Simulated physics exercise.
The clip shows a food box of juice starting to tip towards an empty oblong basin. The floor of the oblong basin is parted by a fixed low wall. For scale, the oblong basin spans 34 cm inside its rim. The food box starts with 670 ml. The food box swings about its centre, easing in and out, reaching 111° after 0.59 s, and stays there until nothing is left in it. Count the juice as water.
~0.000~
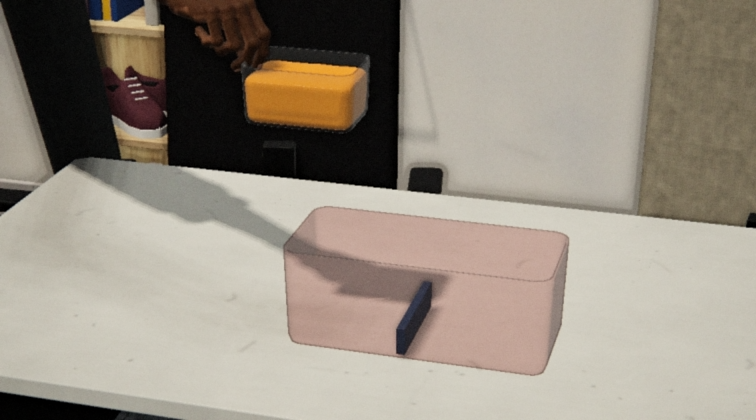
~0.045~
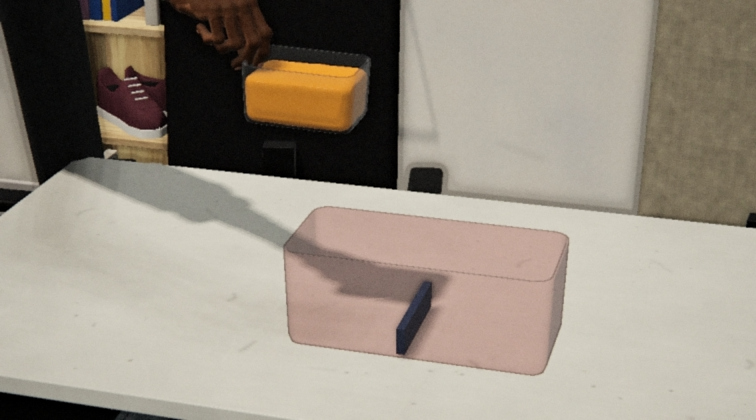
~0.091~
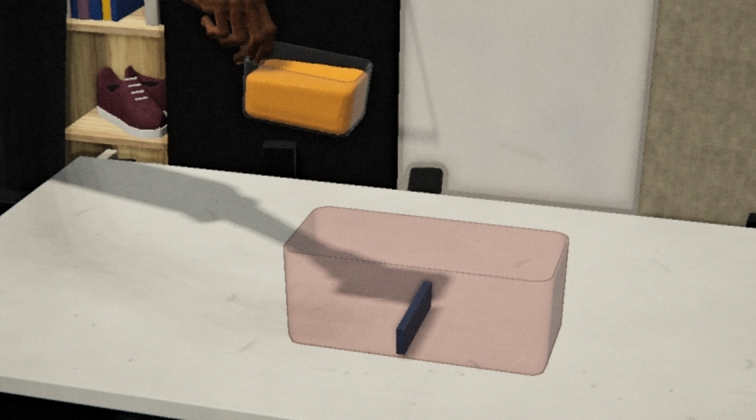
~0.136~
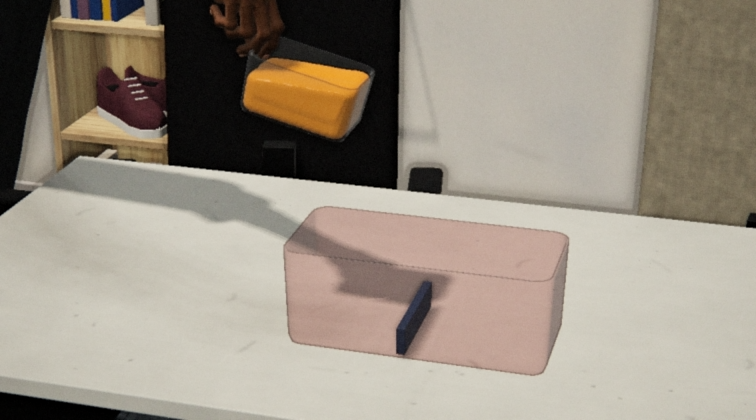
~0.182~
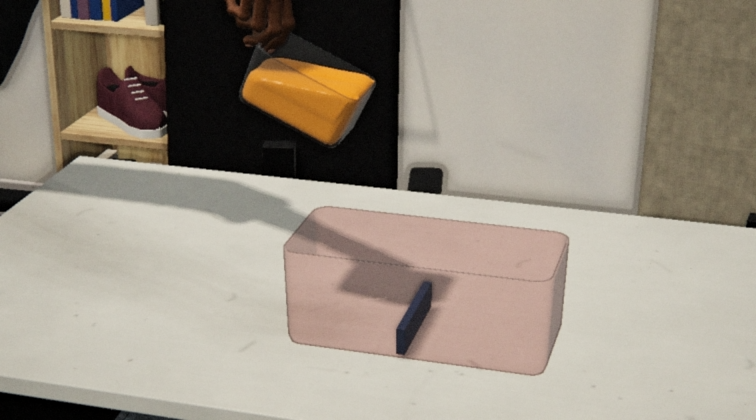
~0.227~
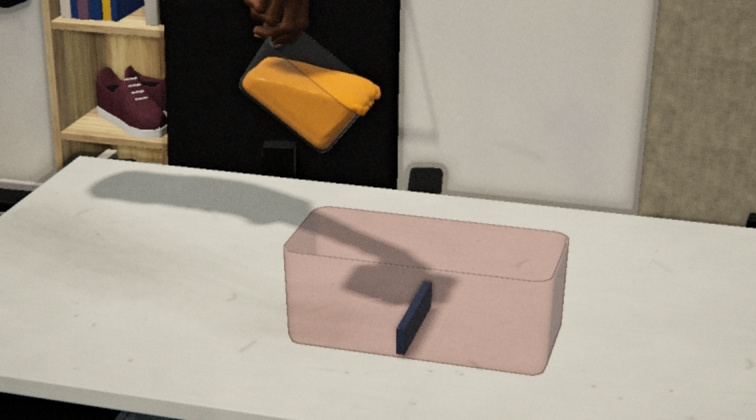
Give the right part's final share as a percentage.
About 49 per cent.
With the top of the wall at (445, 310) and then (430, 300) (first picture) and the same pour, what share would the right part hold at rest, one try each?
First 20, then 20 per cent.
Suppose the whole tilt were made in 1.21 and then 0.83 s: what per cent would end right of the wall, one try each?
First 65, then 60 per cent.
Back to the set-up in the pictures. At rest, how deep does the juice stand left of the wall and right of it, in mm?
Left about 16 mm, right about 12 mm.
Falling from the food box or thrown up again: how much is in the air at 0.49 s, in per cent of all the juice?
Some 58 per cent.
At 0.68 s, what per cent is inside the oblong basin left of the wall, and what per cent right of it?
Left about 42, right about 50.
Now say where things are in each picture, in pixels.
In the first frame, tilt 0°; pouring edge (361, 67); surface from (256, 69) to (361, 78); the oblong basin's rim runs from (299, 229) to (561, 259); the wall's top is at (415, 305).
In the second frame, tilt 2°; pouring edge (362, 69); surface from (256, 68) to (361, 79).
In the third frame, tilt 6°; pouring edge (364, 74); surface from (257, 67) to (362, 81).
In the fourth frame, tilt 14°; pouring edge (366, 82); surface from (259, 67) to (365, 83).
In the fifth frame, tilt 24°; pouring edge (367, 93); surface from (258, 68) to (368, 85).
In the sixth frame, tilt 36°; pouring edge (366, 105); surface from (255, 65) to (366, 95); 5 per cent is over the edge.
Then, 0.49 s in, the tilt is 103° and 16 per cent is still to pour, 6 is left of the wall and 20 right of it.
Then, 0.68 s in, the tilt is 111° and 2 per cent is still to pour, 42 is left of the wall and 50 right of it.
Then, 0.87 s in, the tilt is 111° and 0 per cent is still to pour, 48 is left of the wall and 49 right of it.
Then, 1.09 s in, the tilt is 111° and 0 per cent is still to pour, 49 is left of the wall and 49 right of it.
Finally, 49 per cent lies left of the wall, 49 right of it and 2 outside.
